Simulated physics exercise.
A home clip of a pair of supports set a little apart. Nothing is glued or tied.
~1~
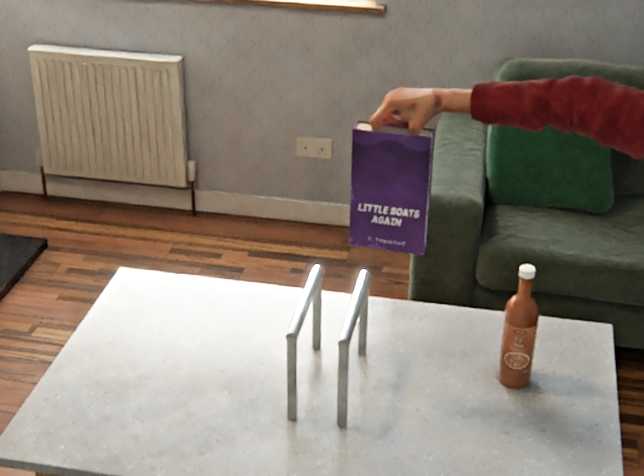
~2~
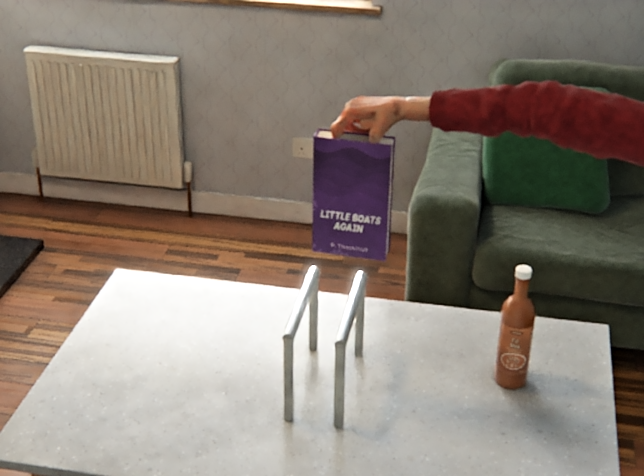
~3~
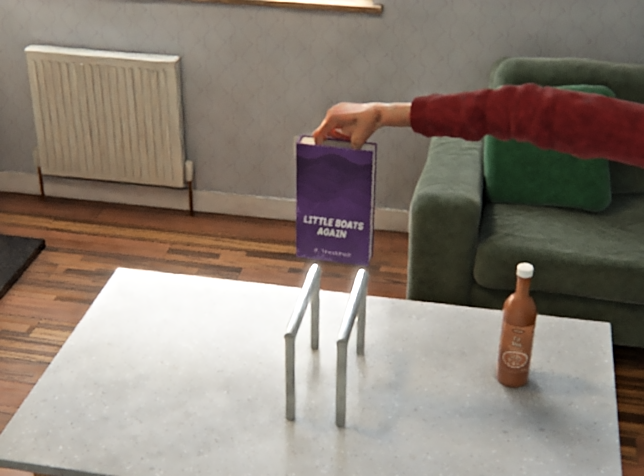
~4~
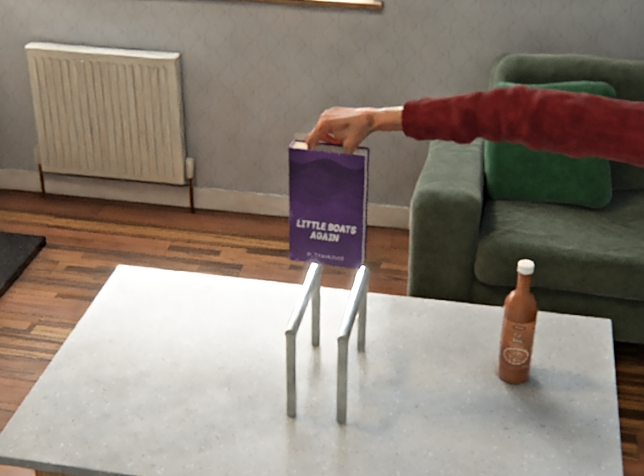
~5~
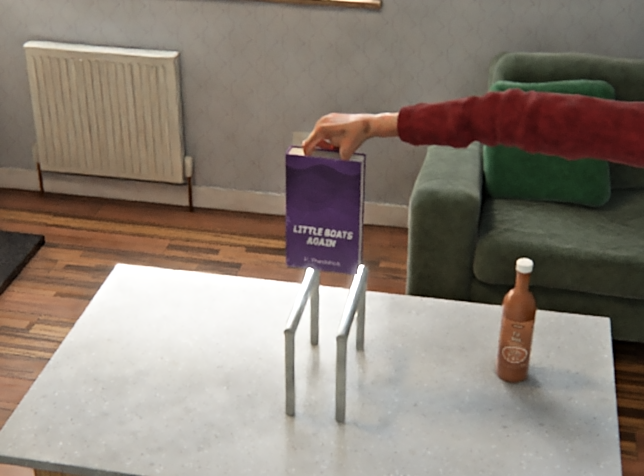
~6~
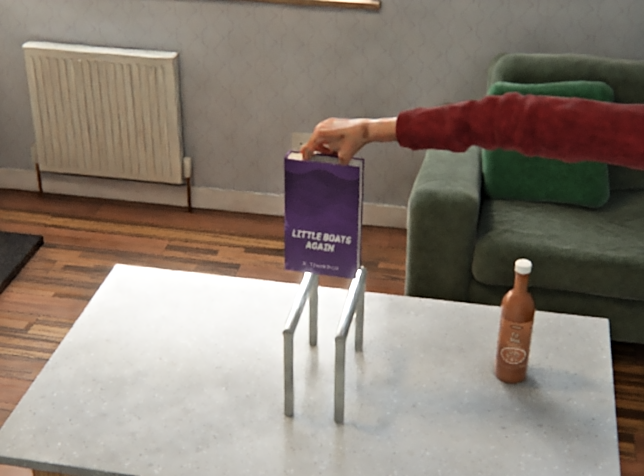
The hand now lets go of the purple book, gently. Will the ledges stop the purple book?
In the end the book stays on top.
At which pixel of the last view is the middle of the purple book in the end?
At about (323, 243).
Then, 0.20 s later than the last frame, purple book moved a little near (323, 238).
Then, 0.30 s later than the last frame, purple book moved a little near (323, 243).
When it is over, moved from the start, purple book; orange bottle as before. End places, in pixels of the last picture, purple book near (323, 243). The book is caught.
